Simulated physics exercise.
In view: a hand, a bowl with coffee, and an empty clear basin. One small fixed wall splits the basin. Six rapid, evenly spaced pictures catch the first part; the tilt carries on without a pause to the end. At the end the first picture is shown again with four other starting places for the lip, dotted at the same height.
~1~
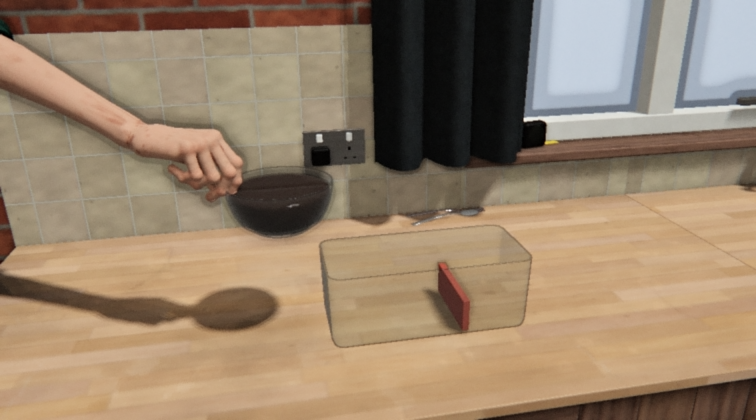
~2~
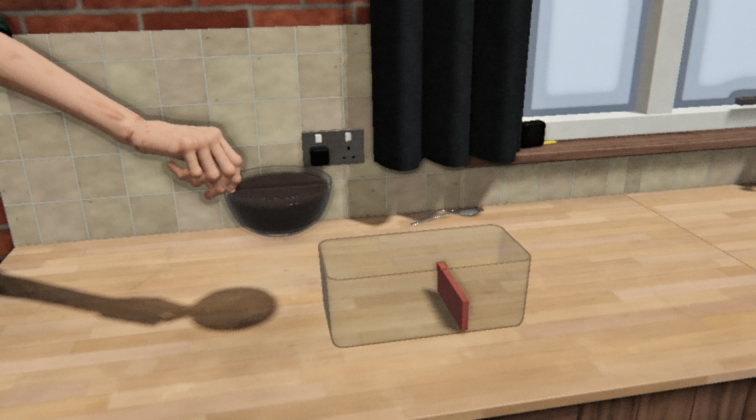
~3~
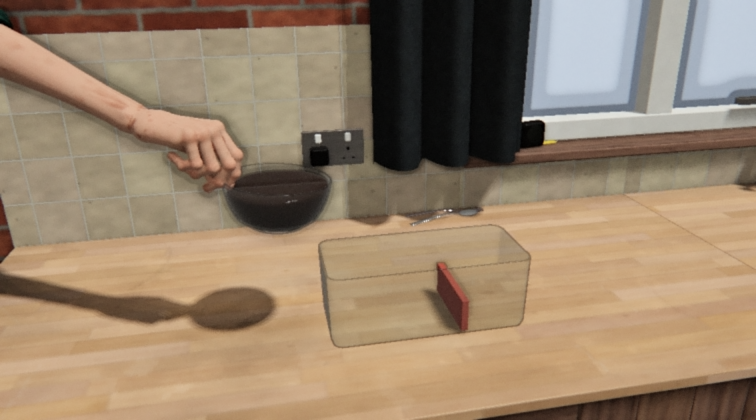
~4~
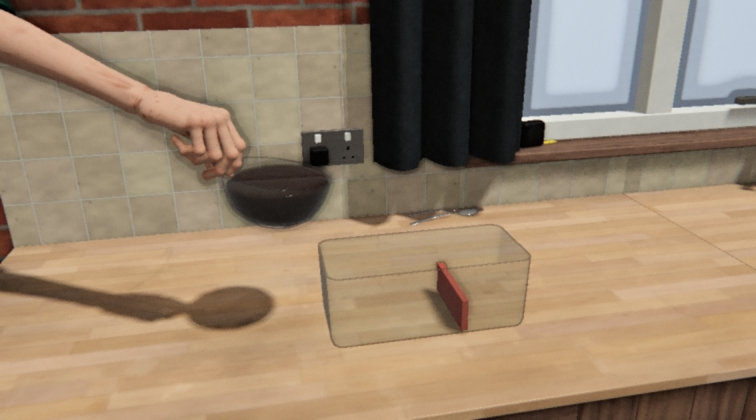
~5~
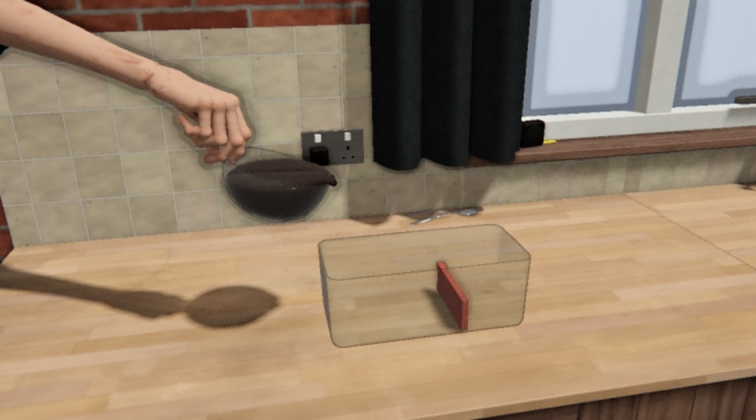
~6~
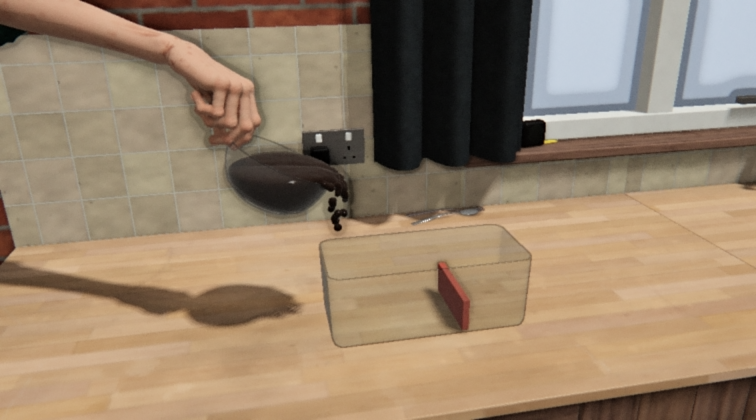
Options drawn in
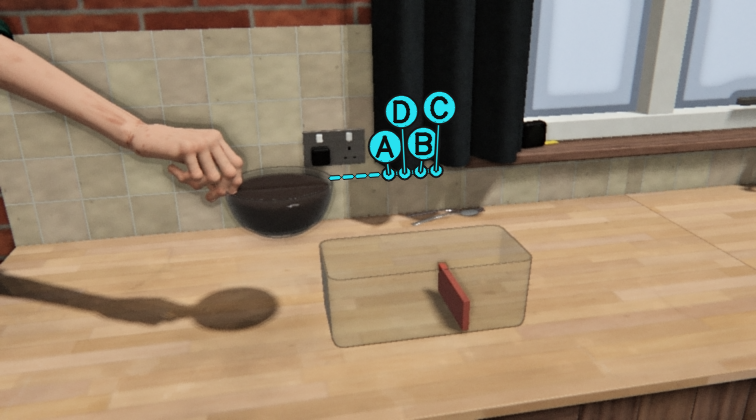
A hand held a dark bowl of coffee above a wooden counter, then gradually tilted it to the right until dark bits trickled over the lip beside a clear basin with a red wall inside.
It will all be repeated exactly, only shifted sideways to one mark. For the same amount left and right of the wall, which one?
Use dot A.
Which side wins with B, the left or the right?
The right one.
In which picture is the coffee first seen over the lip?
Picture 5.
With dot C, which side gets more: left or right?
More ends on the right.
In cyan, A at (388, 173); B at (420, 171); C at (436, 170); D at (404, 172).
If A is chosen, about 46 % ends left of the wall and 53 % right of it.
If B is chosen, about 12 % ends left of the wall and 87 % right of it.
If C is chosen, about 22 % ends left of the wall and 78 % right of it.
If D is chosen, about 17 % ends left of the wall and 82 % right of it.
